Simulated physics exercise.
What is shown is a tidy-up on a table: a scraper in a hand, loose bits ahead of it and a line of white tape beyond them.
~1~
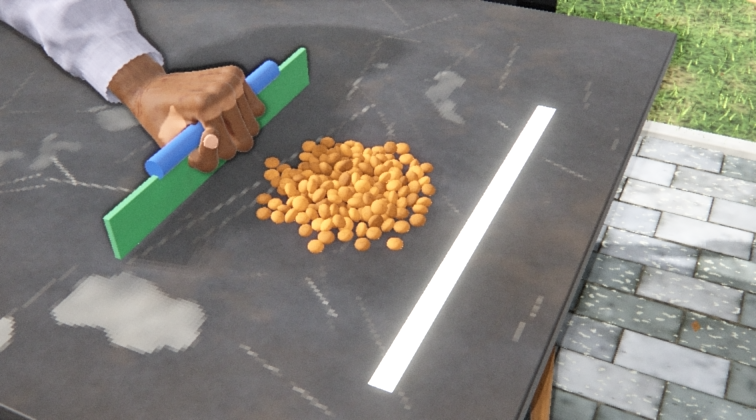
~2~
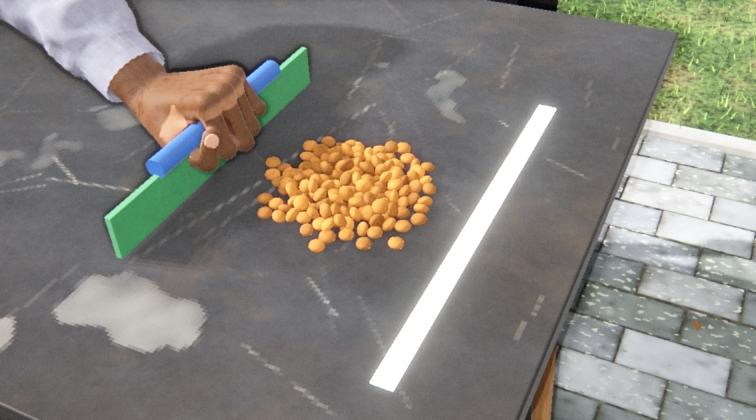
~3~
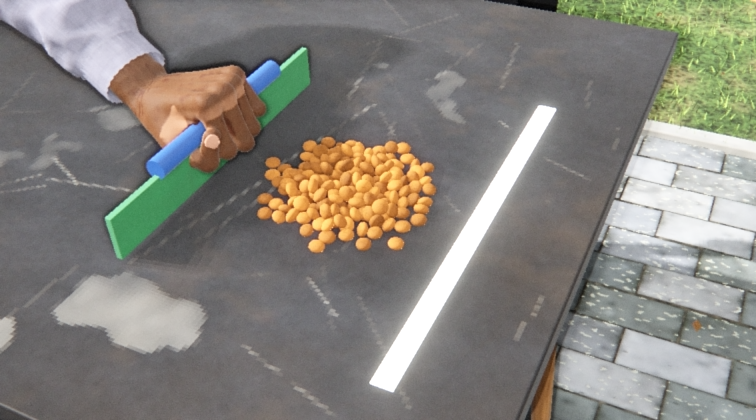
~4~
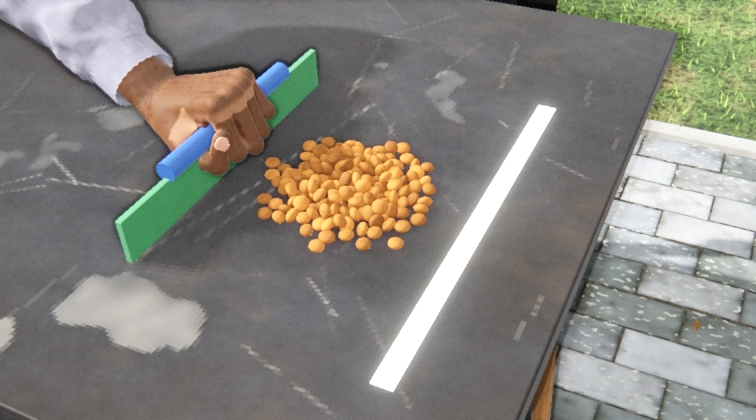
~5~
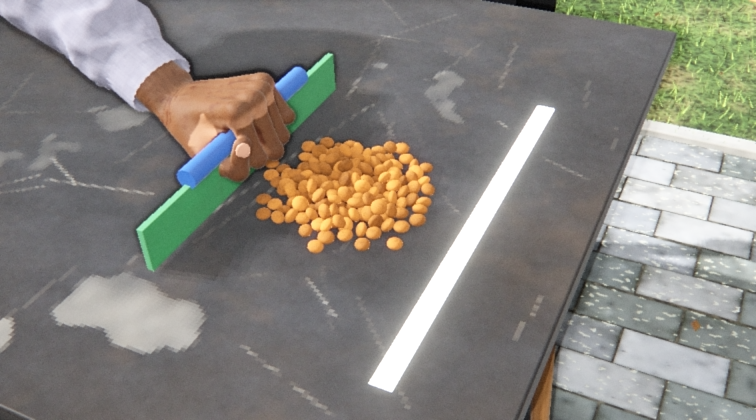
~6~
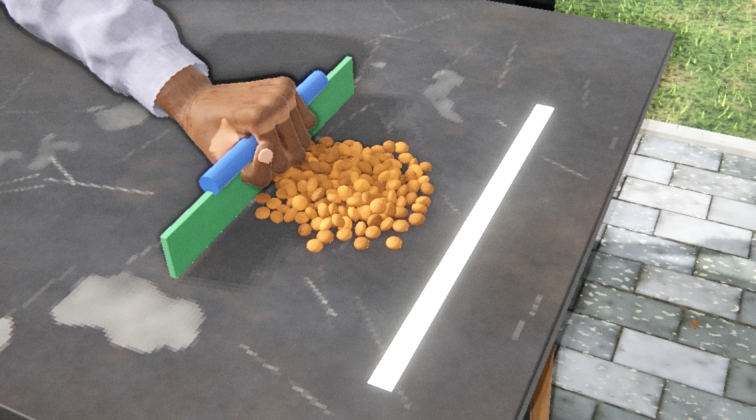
A hand holding a green scraper rests, then slides it right to the orange-brown bits.
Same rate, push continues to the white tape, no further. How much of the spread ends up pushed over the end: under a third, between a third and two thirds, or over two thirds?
Under a third.
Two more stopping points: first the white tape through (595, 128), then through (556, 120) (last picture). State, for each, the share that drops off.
Note: Case one 80 in a hundred; case two 20 in a hundred.
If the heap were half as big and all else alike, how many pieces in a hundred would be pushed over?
That works out to something like 0 percent.
Soon, scraper still moving, near (378, 161); heap all on the table, its front near (485, 221).
A while on, scraper stopped at the white tape; heap a stray few over the edge.
Towards the end, scraper stopped at the white tape; heap a small part over the edge.
Finally, scraper stopped at the white tape; heap a small part over the edge.
